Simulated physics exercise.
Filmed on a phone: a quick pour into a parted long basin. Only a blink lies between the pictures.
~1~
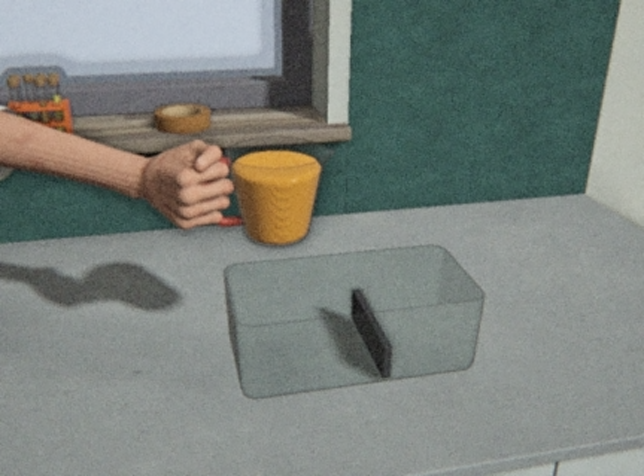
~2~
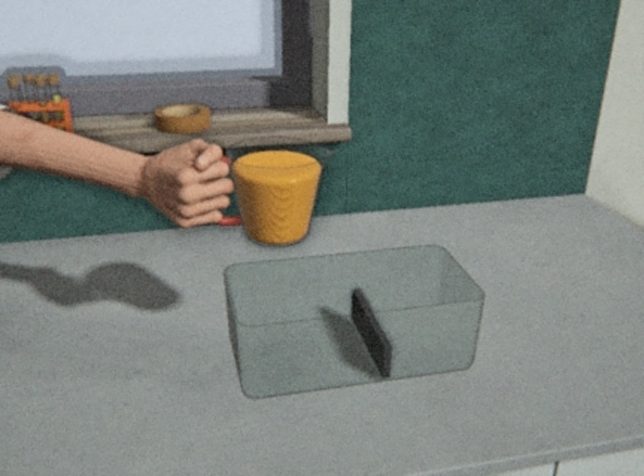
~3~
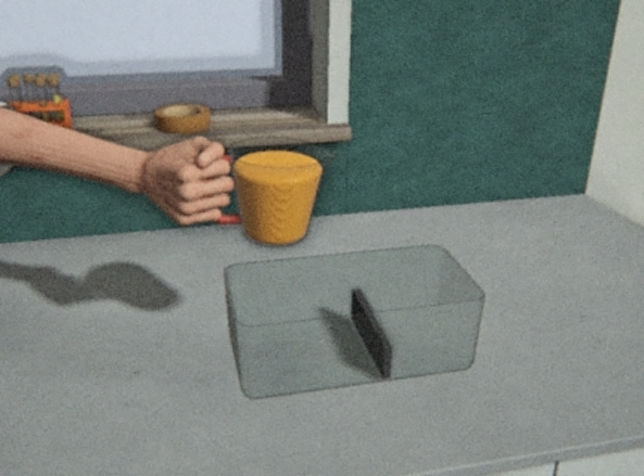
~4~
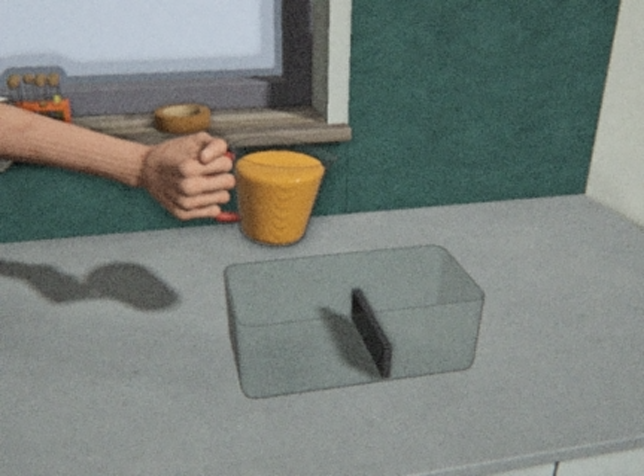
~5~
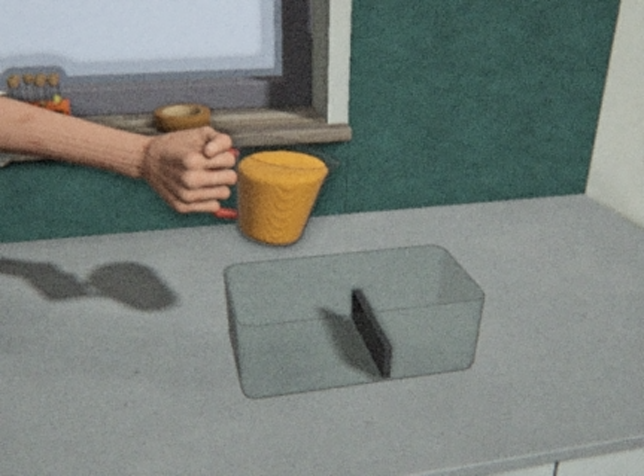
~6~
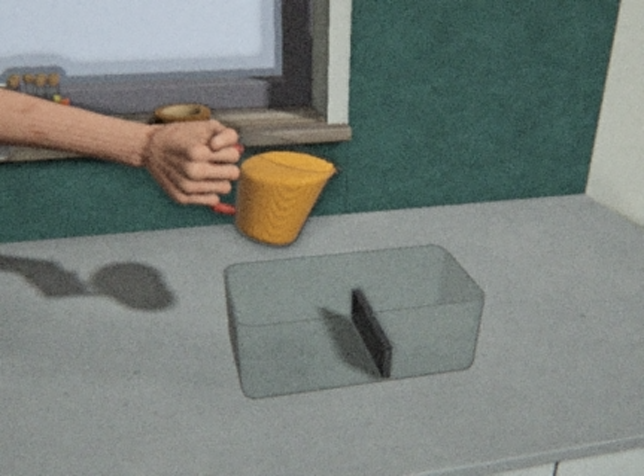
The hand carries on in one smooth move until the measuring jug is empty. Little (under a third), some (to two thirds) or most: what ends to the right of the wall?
It comes to between a third and two thirds.
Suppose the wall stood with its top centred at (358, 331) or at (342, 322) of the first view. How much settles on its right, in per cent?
Roughly 70 per cent, and 85 per cent.
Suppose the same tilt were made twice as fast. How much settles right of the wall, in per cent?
It comes to 30 per cent or so.
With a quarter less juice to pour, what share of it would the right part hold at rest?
Some 30 per cent.
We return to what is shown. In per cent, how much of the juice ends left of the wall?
Roughly 50 in a hundred.
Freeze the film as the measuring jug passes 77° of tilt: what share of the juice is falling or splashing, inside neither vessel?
Roughly 25 in a hundred.
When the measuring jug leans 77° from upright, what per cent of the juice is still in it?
Some 60 per cent.
A moment on, the tilt is 77° and 59 per cent is still to pour, 2 is left of the wall and 16 right of it.
Next, the tilt is 112° and 5 per cent is still to pour, 40 is left of the wall and 47 right of it.
Then the tilt is 117° and 0 per cent is still to pour, 51 is left of the wall and 47 right of it.
Later the tilt is 117° and 0 per cent is still to pour, 51 is left of the wall and 47 right of it.
Finally, 51 per cent lies left of the wall, 47 right of it and 1 outside.
